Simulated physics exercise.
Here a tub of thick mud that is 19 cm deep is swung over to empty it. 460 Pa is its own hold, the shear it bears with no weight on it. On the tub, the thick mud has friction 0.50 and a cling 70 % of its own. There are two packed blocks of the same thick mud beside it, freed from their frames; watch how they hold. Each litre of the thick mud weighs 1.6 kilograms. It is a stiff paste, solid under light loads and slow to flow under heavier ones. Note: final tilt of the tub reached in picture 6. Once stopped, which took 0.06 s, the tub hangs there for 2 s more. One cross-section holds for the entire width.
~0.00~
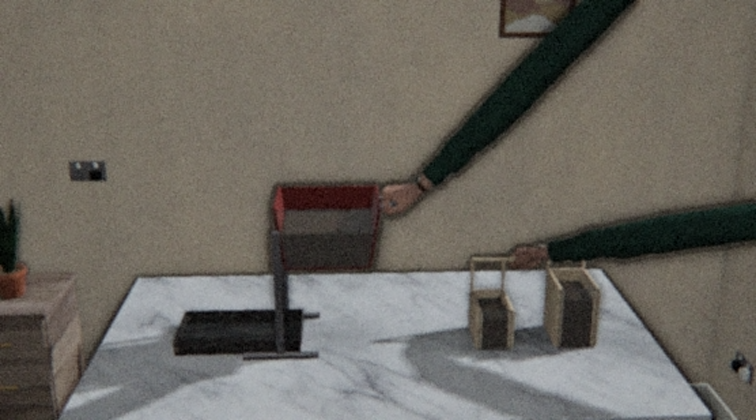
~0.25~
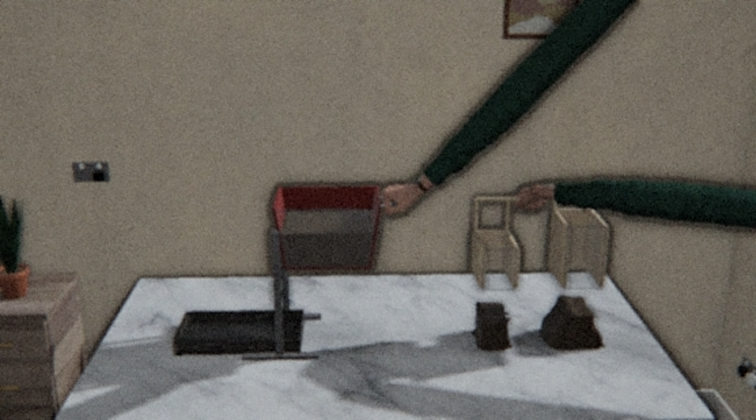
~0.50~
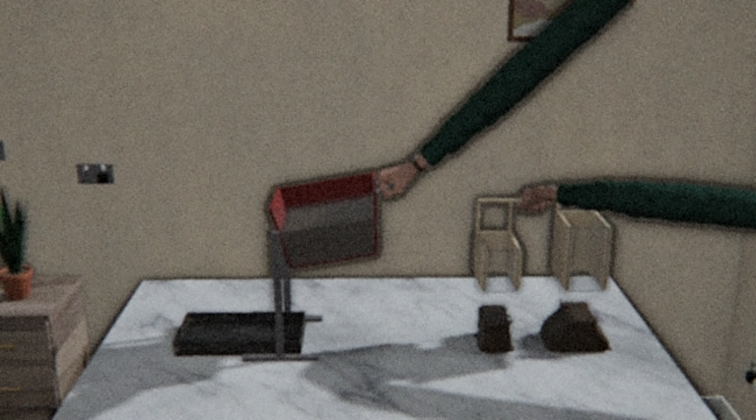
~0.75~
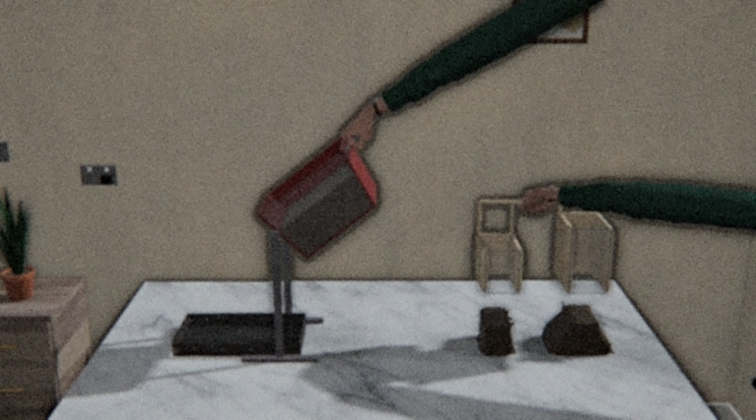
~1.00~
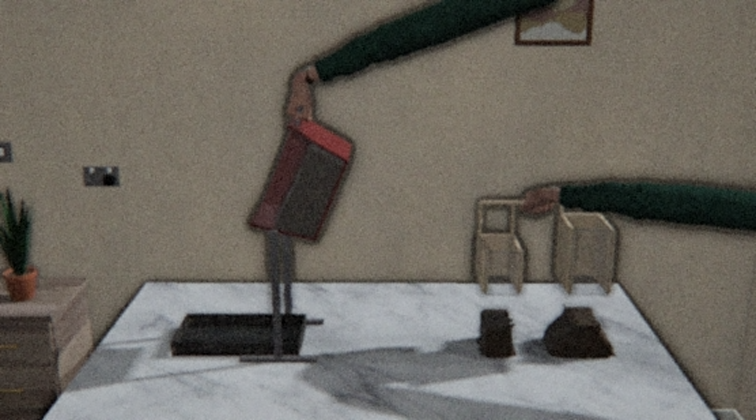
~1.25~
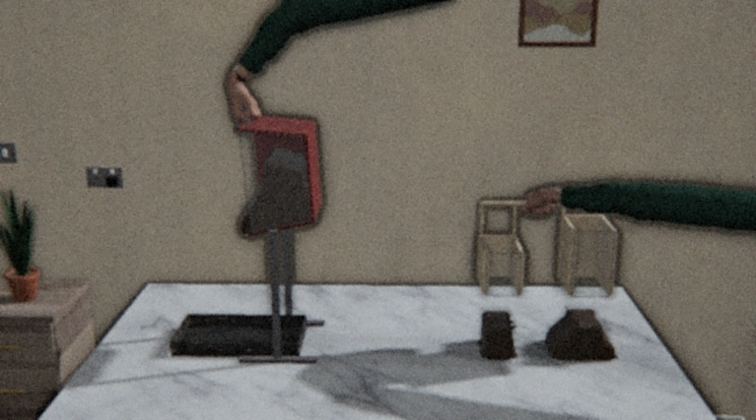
Two green-sleeved arms lift wooden moulds off dark mud blocks, then swing a red tub leftward.
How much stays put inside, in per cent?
0 %.
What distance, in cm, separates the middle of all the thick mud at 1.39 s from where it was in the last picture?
Something like 8 cm, I'd say.
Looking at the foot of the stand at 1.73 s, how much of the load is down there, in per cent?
I'd say close to 55 per cent of it.
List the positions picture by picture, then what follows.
The first frame shows handle-side rim at (378, 208), tilt 0 degrees; crest of the thick mud at (371, 232); block heights 11 cm, 17 cm (left to right).
The second frame shows handle-side rim at (378, 208), tilt 0 degrees; crest of the thick mud at (372, 232); block heights 11 cm, 13 cm (left to right).
The third frame shows handle-side rim at (373, 193), tilt 9 degrees; crest of the thick mud at (369, 219); block heights 11 cm, 12 cm (left to right).
The fourth frame shows handle-side rim at (340, 152), tilt 38 degrees; crest of the thick mud at (351, 177); block heights 11 cm, 12 cm (left to right).
The fifth frame shows handle-side rim at (288, 129), tilt 68 degrees; crest of the thick mud at (311, 148); block heights 11 cm, 12 cm (left to right).
The sixth frame shows handle-side rim at (239, 132), tilt 94 degrees; crest of the thick mud at (267, 164); block heights 11 cm, 12 cm (left to right).
After 1.39 s, the tub is at 94 degrees and holds 70 %.
After 1.56 s, the tub is at 94 degrees and holds 36 %.
After 1.73 s, the tub is at 94 degrees and holds 25 %.
After 1.90 s, the tub is at 94 degrees and holds 15 %.
After 3.25 s, the tub is at 94 degrees and holds 0 %.
